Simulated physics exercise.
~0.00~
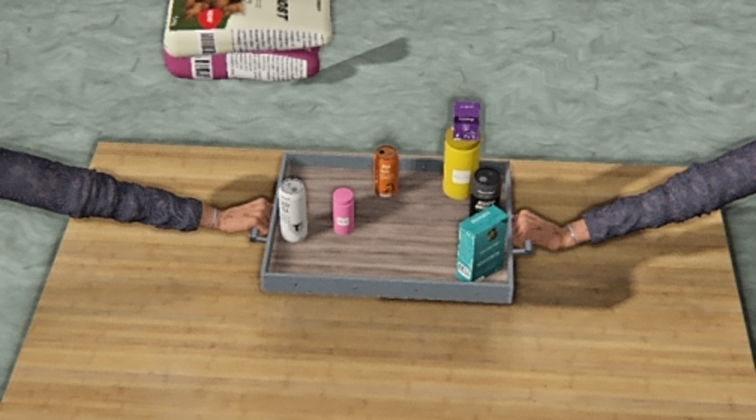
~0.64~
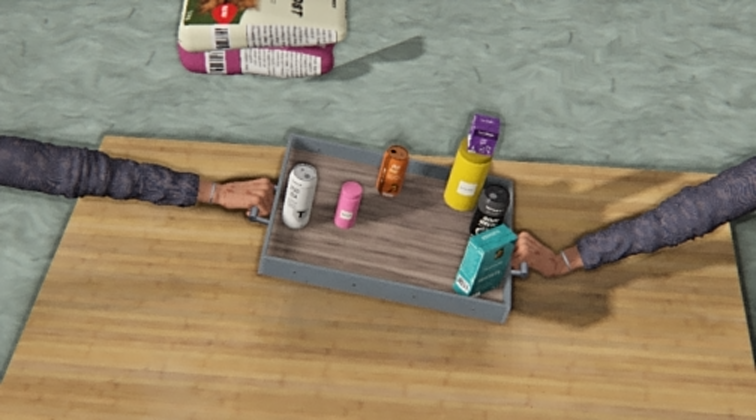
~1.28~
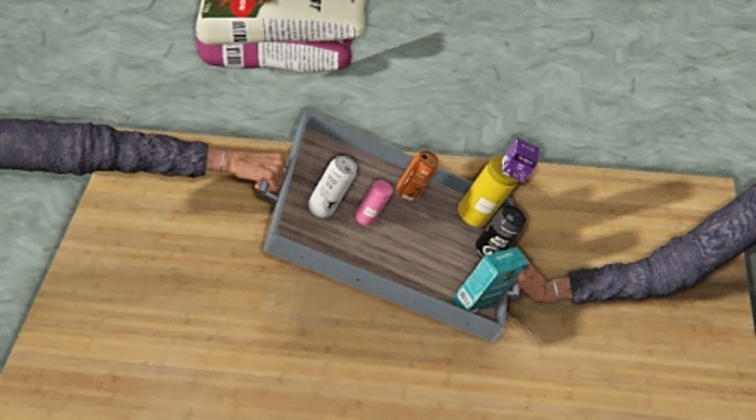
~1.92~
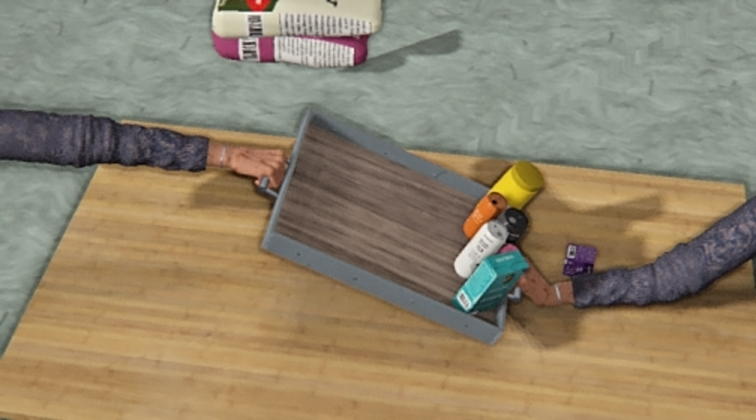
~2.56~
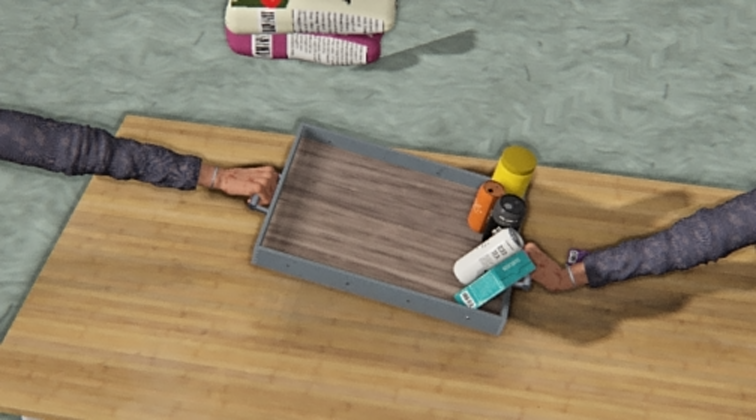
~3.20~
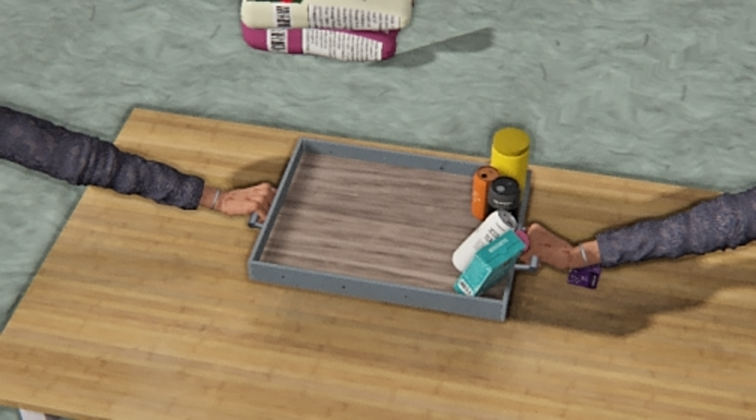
Two hands tip a tray right, its items slide together, and a purple packet falls off.
